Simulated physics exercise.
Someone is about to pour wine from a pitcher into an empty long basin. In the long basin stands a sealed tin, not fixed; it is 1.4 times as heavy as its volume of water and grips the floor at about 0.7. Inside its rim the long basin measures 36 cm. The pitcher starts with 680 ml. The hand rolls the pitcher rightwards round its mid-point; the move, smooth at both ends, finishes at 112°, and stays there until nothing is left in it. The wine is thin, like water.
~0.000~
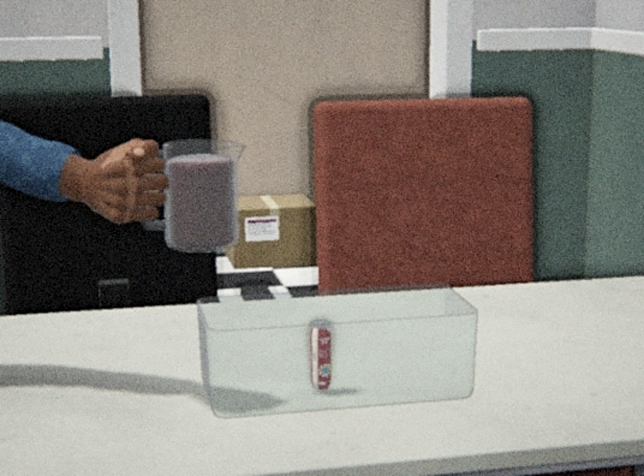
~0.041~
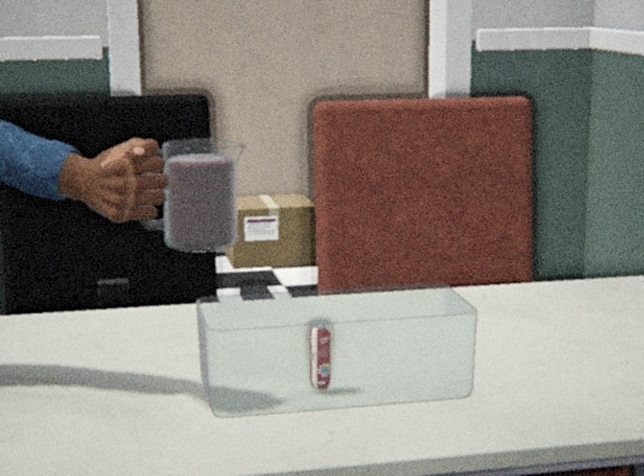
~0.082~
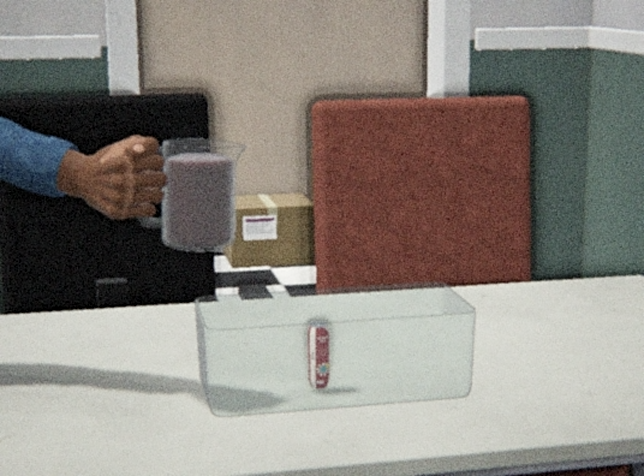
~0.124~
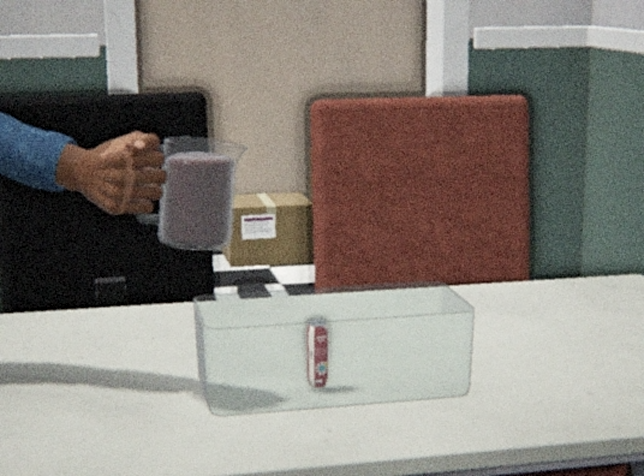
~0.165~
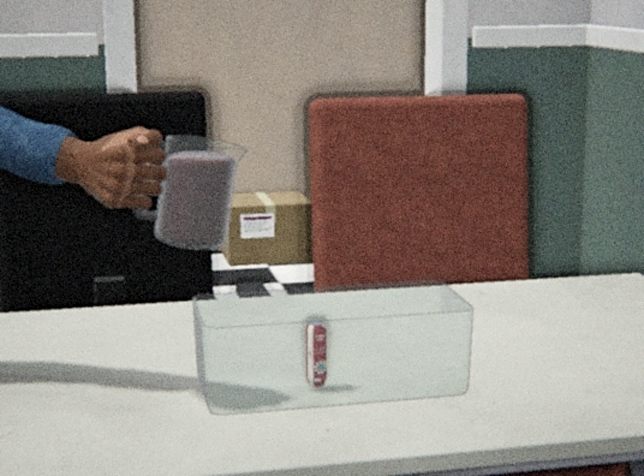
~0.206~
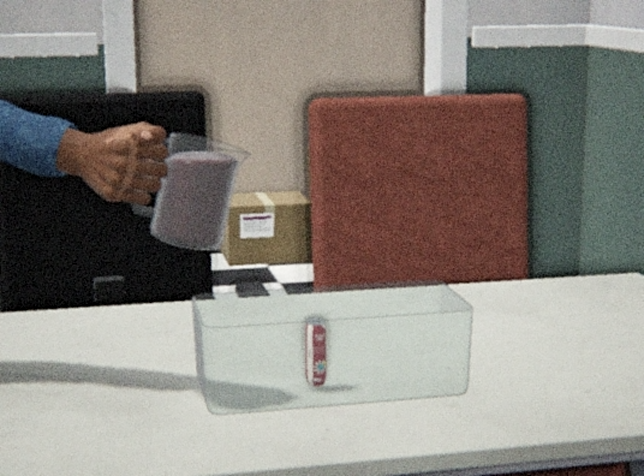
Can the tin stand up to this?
The tin falls.
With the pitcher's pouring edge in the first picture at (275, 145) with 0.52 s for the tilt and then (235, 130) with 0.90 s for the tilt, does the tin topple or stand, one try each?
First it stays up; then it topples.
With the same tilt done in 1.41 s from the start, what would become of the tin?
The tin topples.
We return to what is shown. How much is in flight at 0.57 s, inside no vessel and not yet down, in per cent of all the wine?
Some 16 per cent.
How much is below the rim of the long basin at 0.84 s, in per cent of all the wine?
Some 48 per cent.
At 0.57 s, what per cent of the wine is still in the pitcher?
Some 82 per cent.
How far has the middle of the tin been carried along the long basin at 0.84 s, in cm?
Some 0 cm.
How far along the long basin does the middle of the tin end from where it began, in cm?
Some 10.0 cm.
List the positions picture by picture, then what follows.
In the first picture, it leans 0°; its right rim is at (247, 144); the wine meets the walls at (166, 161) and (235, 158); the long basin's rim runs from (202, 316) to (462, 299); the tin's top is at (321, 327).
In the second picture, it leans 1°; its right rim is at (246, 145); the wine meets the walls at (166, 161) and (234, 158).
In the third picture, it leans 2°; its right rim is at (246, 145); the wine meets the walls at (165, 159) and (234, 158).
In the fourth picture, it leans 5°; its right rim is at (247, 146); the wine meets the walls at (166, 159) and (234, 158).
In the fifth picture, it leans 9°; its right rim is at (249, 149); the wine meets the walls at (166, 158) and (235, 157).
In the sixth picture, it leans 13°; its right rim is at (252, 153); the wine meets the walls at (167, 160) and (239, 157).
Then, 0.57 s in, the tilt is 77° and 82 per cent is still to pour; the tin stands where it began.
Then, 0.84 s in, the tilt is 110° and 27 per cent is still to pour; the tin stands where it began.
Then, 1.12 s in, the tilt is 112° and 2 per cent is still to pour; the tin lies on its side.
Then, 1.42 s in, the tilt is 112° and 0 per cent is still to pour; the tin lies on its side.
Finally, the tin lies on its side.
